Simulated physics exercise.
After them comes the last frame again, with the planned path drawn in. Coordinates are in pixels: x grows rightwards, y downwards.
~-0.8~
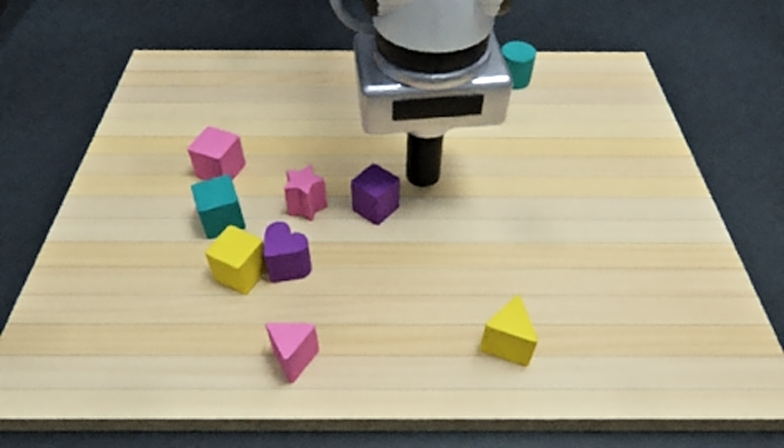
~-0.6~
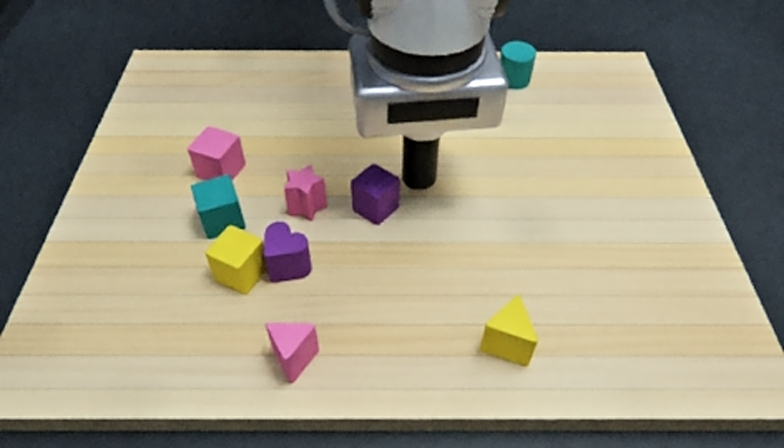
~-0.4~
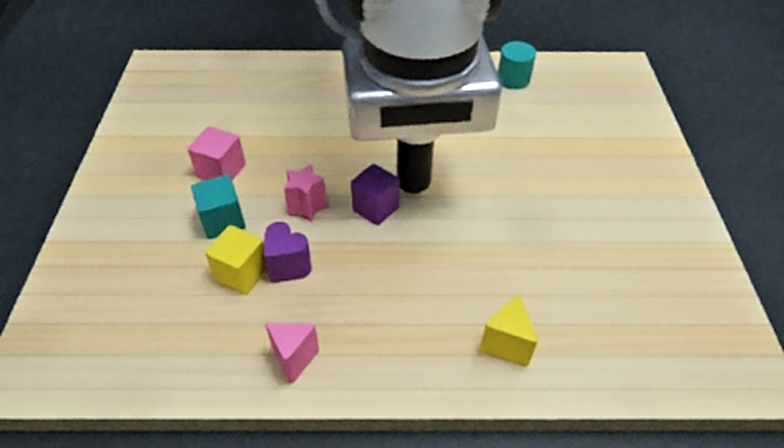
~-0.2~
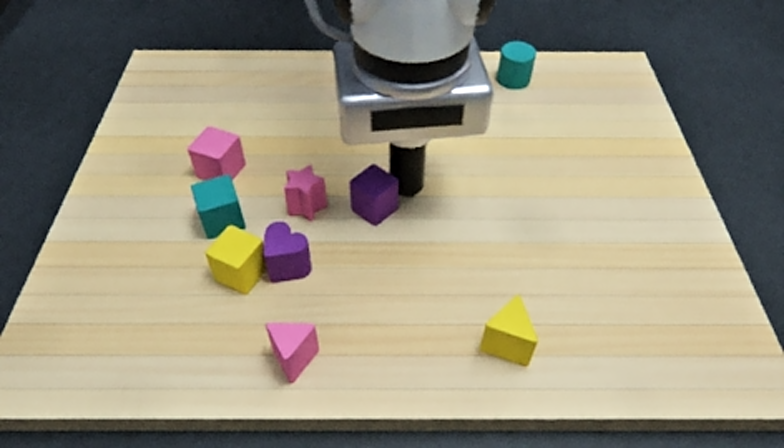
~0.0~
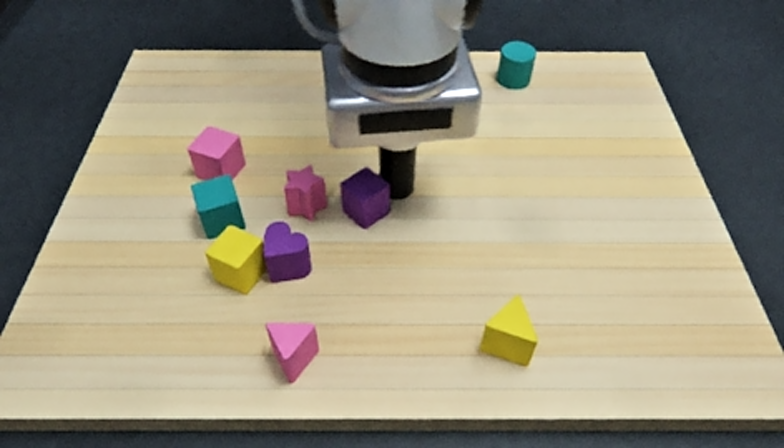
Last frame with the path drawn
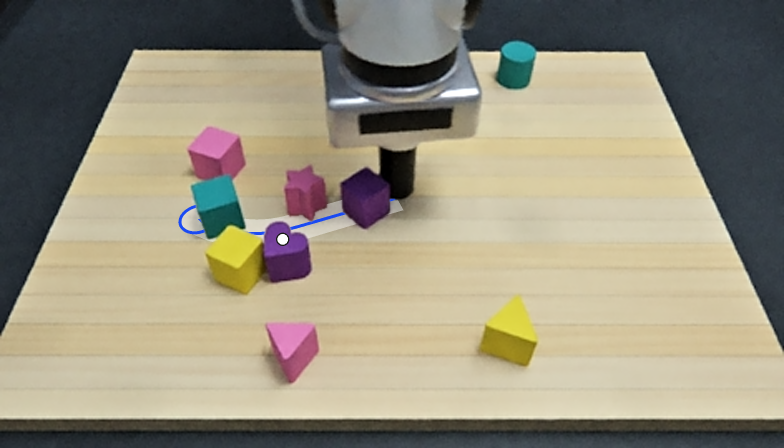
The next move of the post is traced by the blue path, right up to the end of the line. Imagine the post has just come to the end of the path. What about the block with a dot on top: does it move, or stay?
Gets moved.
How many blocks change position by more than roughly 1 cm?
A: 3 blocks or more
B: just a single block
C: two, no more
Choice A: 3 blocks or more.
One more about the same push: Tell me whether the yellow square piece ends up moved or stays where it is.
It ends up somewhere else.
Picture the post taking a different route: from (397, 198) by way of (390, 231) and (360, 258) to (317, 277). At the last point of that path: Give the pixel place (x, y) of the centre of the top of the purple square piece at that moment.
I predict (349, 196).
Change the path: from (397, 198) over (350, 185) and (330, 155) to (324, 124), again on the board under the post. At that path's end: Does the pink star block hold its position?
It seems so.
The drawn path runs from (397, 198) through (332, 217) and (263, 233) to (198, 219); the dot is on the purple heart-shaped block.
On the path given first. One third of the way, post (329, 207); pink star block (292, 178), turned 30° clockwise; purple square piece (297, 208).
Two thirds of the way, post (259, 223); yellow square piece (206, 270), turned 20° clockwise; purple heart-shaped block (264, 261), turned 70° anticlockwise; pink star block (267, 180); purple square piece (238, 234), turned 40° anticlockwise.
At the end, post (194, 209); turquoise square piece (166, 170), turned 50° clockwise; yellow square piece (204, 272), turned 15° clockwise; purple heart-shaped block (264, 261), turned 70° anticlockwise; pink star block (266, 180), turned 130° clockwise; purple square piece (235, 236), turned 40° anticlockwise.
